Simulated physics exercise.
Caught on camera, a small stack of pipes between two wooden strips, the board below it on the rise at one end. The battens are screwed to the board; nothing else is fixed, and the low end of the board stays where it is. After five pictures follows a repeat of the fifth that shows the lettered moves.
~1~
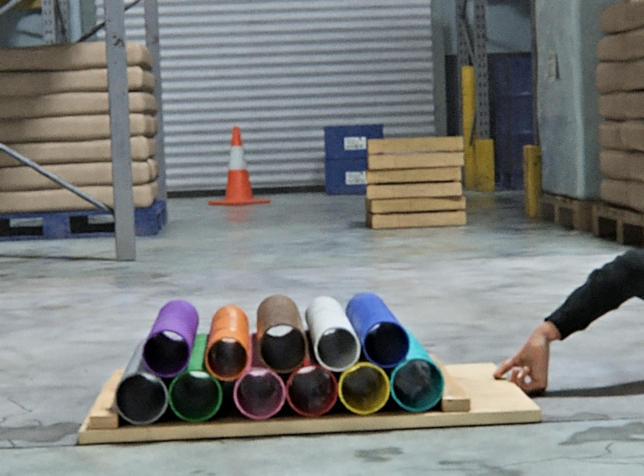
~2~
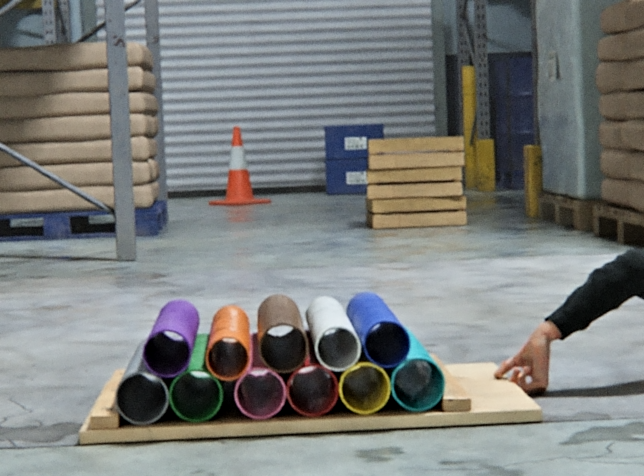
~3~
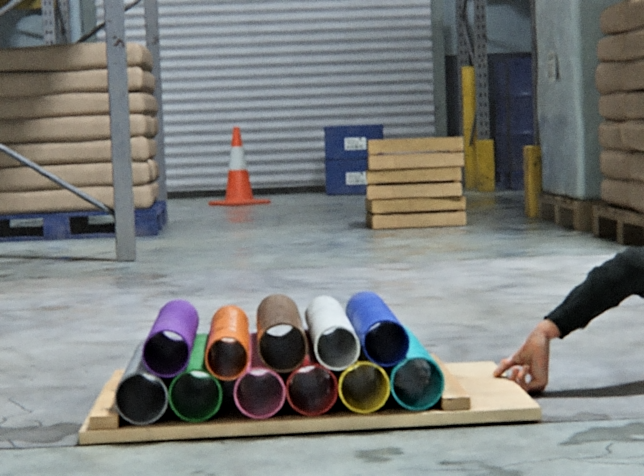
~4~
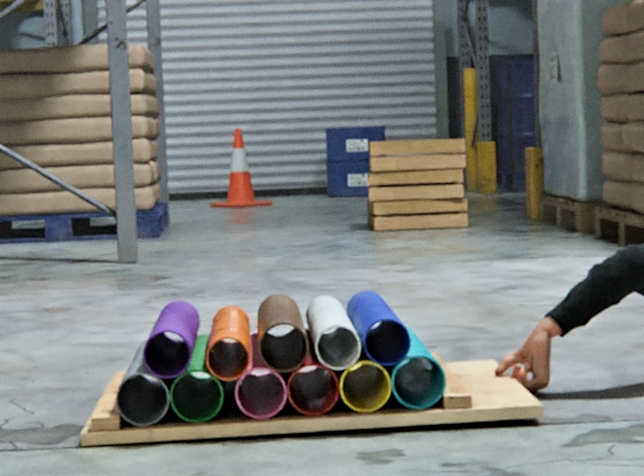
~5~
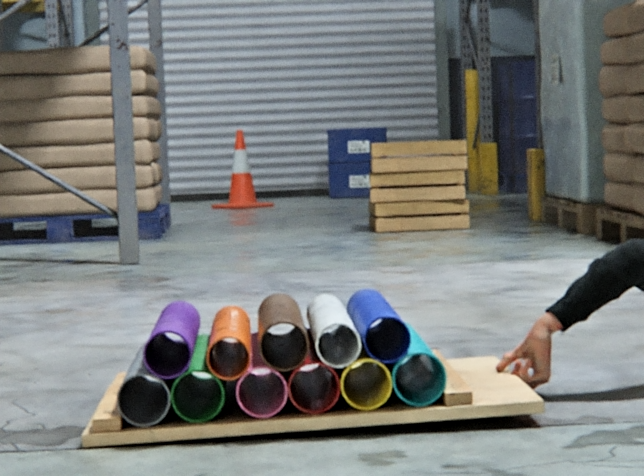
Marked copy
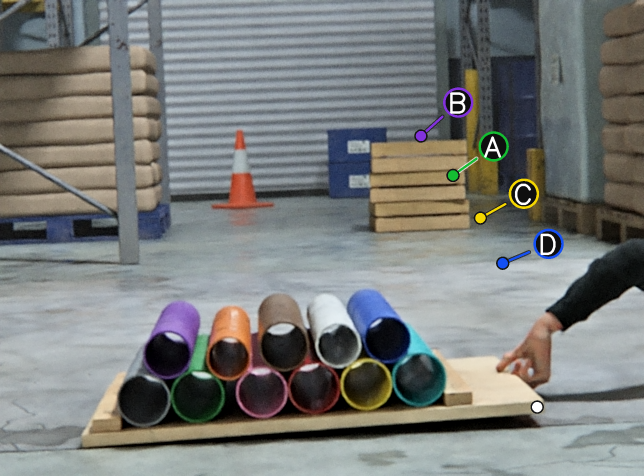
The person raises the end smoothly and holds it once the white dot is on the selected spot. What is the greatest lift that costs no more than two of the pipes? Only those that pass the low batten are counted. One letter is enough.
No higher than C.
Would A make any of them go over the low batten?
Yes.
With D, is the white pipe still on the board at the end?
The white pipe: Yes.
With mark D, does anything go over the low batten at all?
At D: No.
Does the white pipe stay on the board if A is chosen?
No.
On the marked copy, A at (453, 176); B at (421, 136); C at (480, 218); D at (503, 263); the white dot at (537, 407).
Following C. Soon after the start, board at 16°.
Later, board at 27°.
In the end, board at 27°, none over the low batten.
As for the rest, A five over the low batten; B eleven over the low batten; D none over the low batten.
